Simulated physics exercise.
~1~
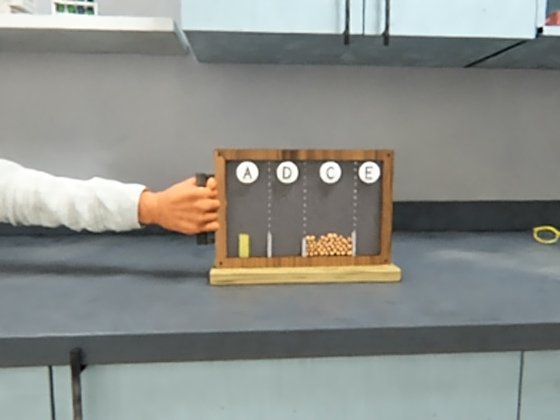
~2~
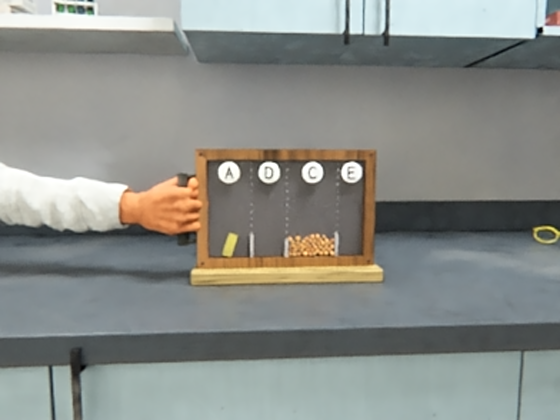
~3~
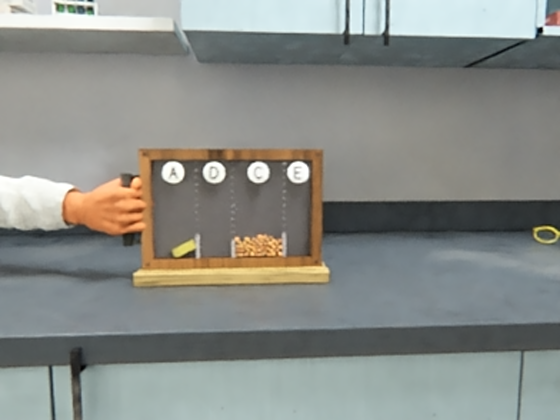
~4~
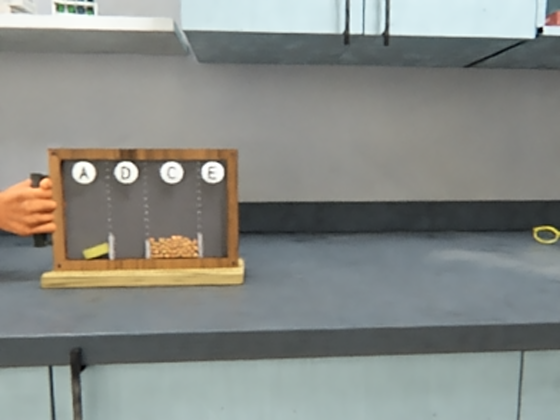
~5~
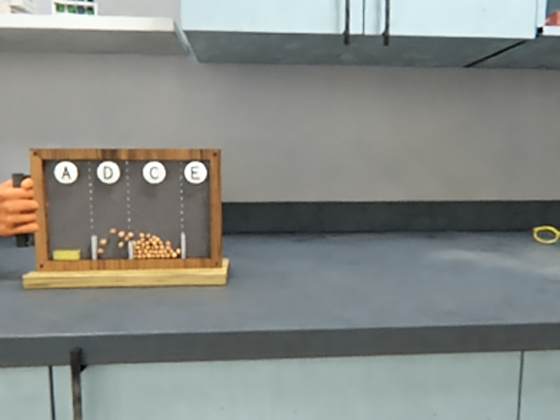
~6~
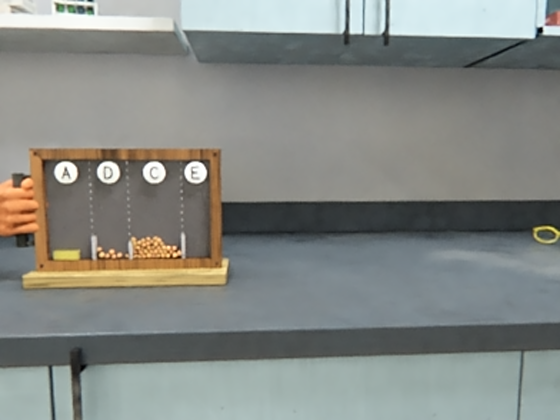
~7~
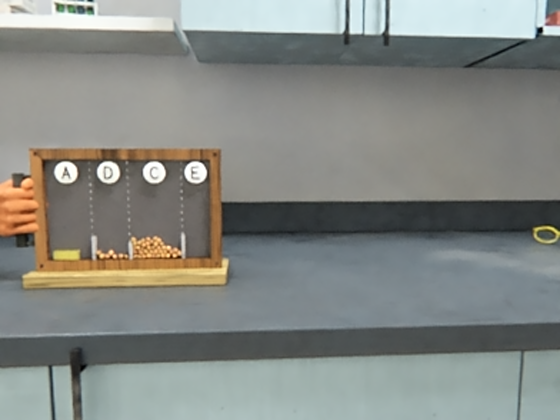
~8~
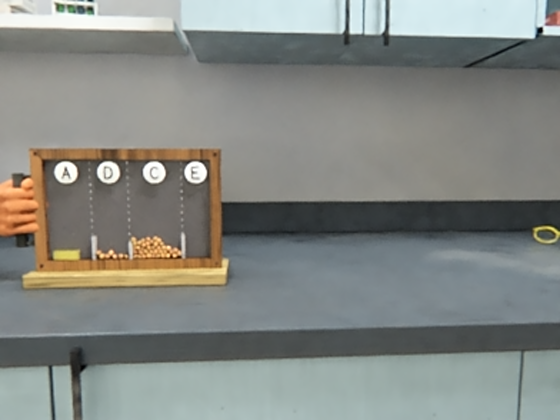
A hand-held sorting tray sliding left along a counter and stopping, its yellow block toppling and some beads spilling from C into D.
